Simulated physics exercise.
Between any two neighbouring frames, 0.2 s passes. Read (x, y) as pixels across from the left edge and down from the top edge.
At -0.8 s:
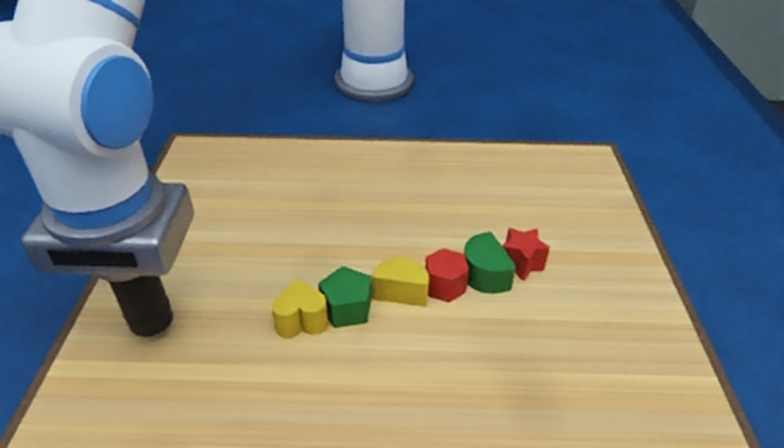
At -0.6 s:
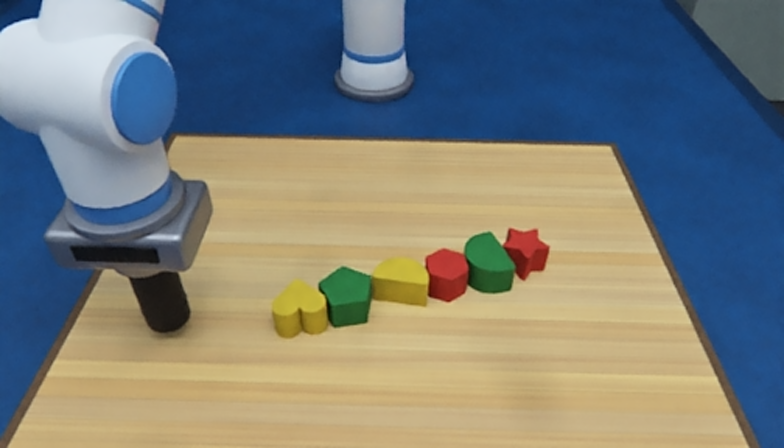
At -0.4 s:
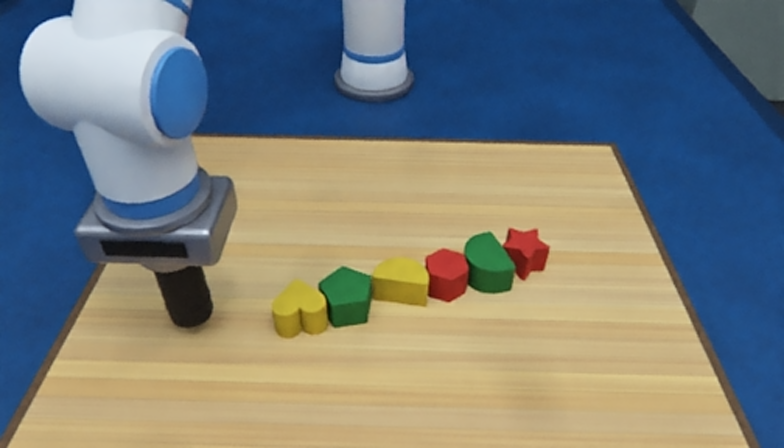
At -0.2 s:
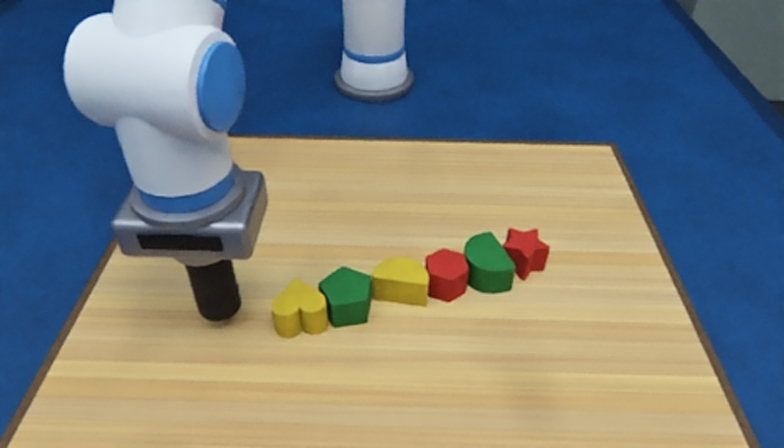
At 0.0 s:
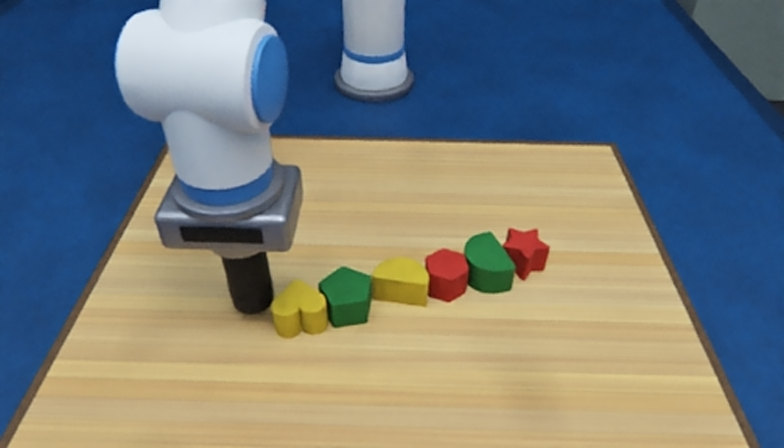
The clip shows a white and blue robot arm with a black post moving steadily right across a wooden table toward a slanted row of yellow, green and red blocks, closing the gap beside the yellow heart while the blocks stay still.
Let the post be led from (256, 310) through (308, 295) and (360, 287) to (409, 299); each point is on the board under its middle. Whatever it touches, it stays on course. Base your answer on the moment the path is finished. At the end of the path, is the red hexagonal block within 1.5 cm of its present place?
Yes - that is the case.
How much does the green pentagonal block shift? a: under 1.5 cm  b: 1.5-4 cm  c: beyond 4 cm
The correct letter is b.
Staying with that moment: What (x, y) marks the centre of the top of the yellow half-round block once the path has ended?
I predict (445, 297).
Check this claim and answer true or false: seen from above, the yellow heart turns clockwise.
It is true.
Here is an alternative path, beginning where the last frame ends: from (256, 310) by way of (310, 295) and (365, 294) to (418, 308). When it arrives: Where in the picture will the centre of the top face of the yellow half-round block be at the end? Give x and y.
Near (462, 299).
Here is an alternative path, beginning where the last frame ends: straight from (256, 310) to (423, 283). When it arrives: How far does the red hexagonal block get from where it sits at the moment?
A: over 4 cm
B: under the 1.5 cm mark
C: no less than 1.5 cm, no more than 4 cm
Option A.
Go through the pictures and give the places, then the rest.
Post's lower end (152, 321); yellow heart (299, 298); green pentagonal block (346, 285); yellow half-round block (402, 270); red hexagonal block (447, 263), in the first frame.
Post (169, 317); blocks still, in the second frame.
Post (192, 313); blocks still, in the third frame.
Post (221, 307); blocks still, in the fourth frame.
Post (254, 300); yellow heart (299, 298); green pentagonal block (346, 285); yellow half-round block (402, 270); red hexagonal block (447, 263), in the fifth frame.
What follows on the original path. One third of the way, post (308, 284); yellow heart (309, 304), turned 20° clockwise.
Two thirds of the way, post (361, 277); yellow heart (309, 305), turned 25° clockwise; green pentagonal block (364, 296), turned 30° clockwise; yellow half-round block (416, 279); red hexagonal block (454, 264), turned 25° anticlockwise.
At the end, post (410, 289); yellow heart (309, 305), turned 25° clockwise; green pentagonal block (369, 301), turned 55° clockwise; yellow half-round block (445, 297); red hexagonal block (455, 265), turned 30° anticlockwise.
